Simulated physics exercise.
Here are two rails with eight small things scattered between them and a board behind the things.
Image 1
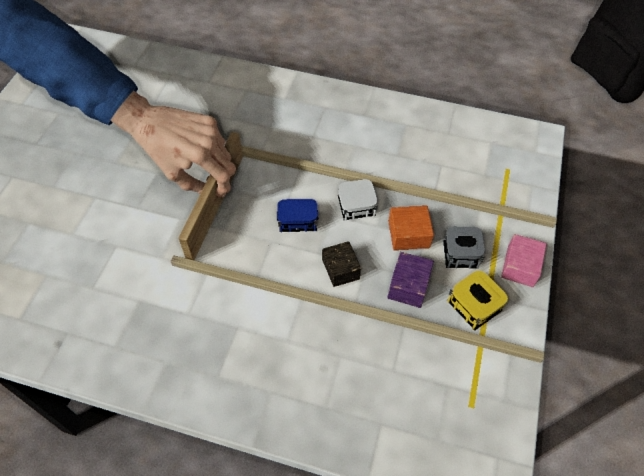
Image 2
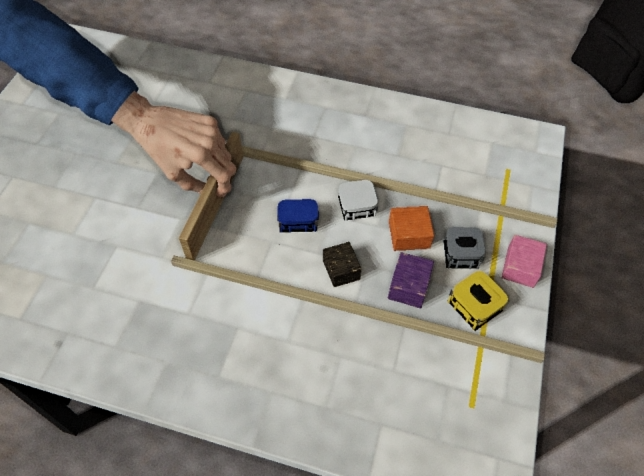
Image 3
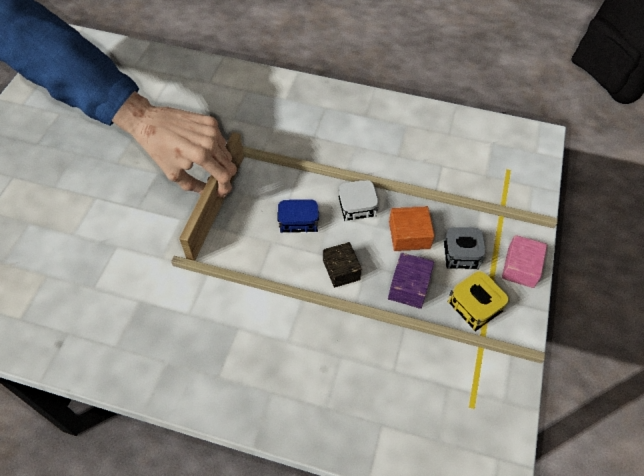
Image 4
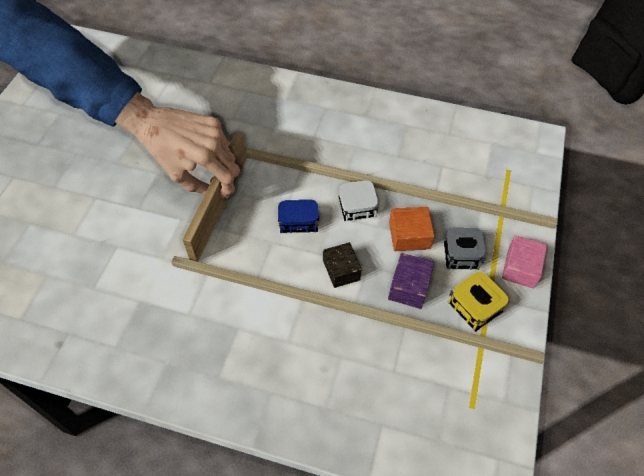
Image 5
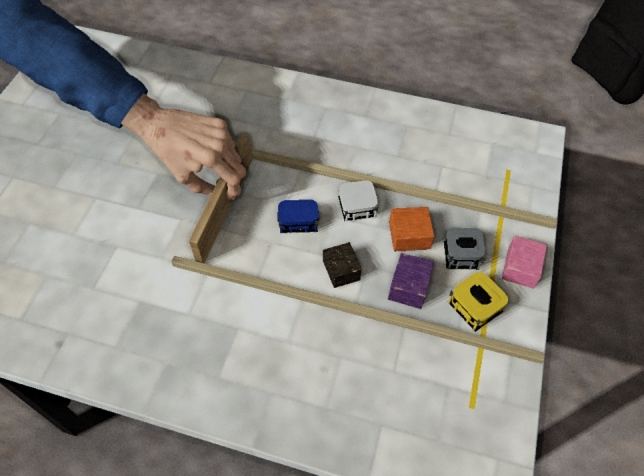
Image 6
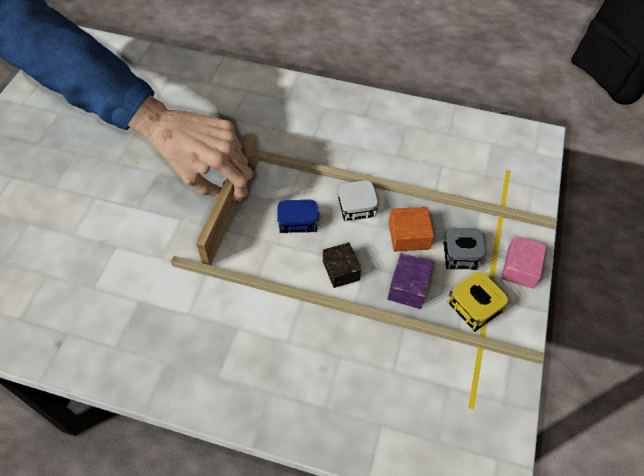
A hand slides a wooden board slightly right between two rails toward eight still blocks.
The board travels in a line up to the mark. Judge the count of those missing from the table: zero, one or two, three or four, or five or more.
My judgement: Three or four.
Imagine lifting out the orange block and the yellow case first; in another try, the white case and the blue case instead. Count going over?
Tally of falls: 1 for the first try, 2 for the second.
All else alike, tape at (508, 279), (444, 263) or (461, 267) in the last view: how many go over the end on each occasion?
Down on the floor: 5, 1 and 2.
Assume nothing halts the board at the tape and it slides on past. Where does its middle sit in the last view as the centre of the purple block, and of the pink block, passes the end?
I reckon its middle sits around (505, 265) and then around (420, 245).
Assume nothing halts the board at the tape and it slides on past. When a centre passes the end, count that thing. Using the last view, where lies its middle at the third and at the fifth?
The middle sits near (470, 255) at the first moment and near (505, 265) at the second.
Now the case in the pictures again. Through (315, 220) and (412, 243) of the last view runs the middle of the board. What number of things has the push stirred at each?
So 1, and at the other place 8.
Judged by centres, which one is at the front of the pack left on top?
The orange block.
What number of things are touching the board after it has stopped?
The count in contact is 3.
A little later, none off yet; pink block at rest near (524, 262); yellow case at rest near (478, 301); grey case at rest near (463, 249).
Next, none off yet; pink block shifted a little near (536, 264); yellow case shifted a little near (490, 303); grey case shifted about its own width near (503, 258).
When it is over, the number that fall off is three or four; down, grey case, yellow case and pink block.
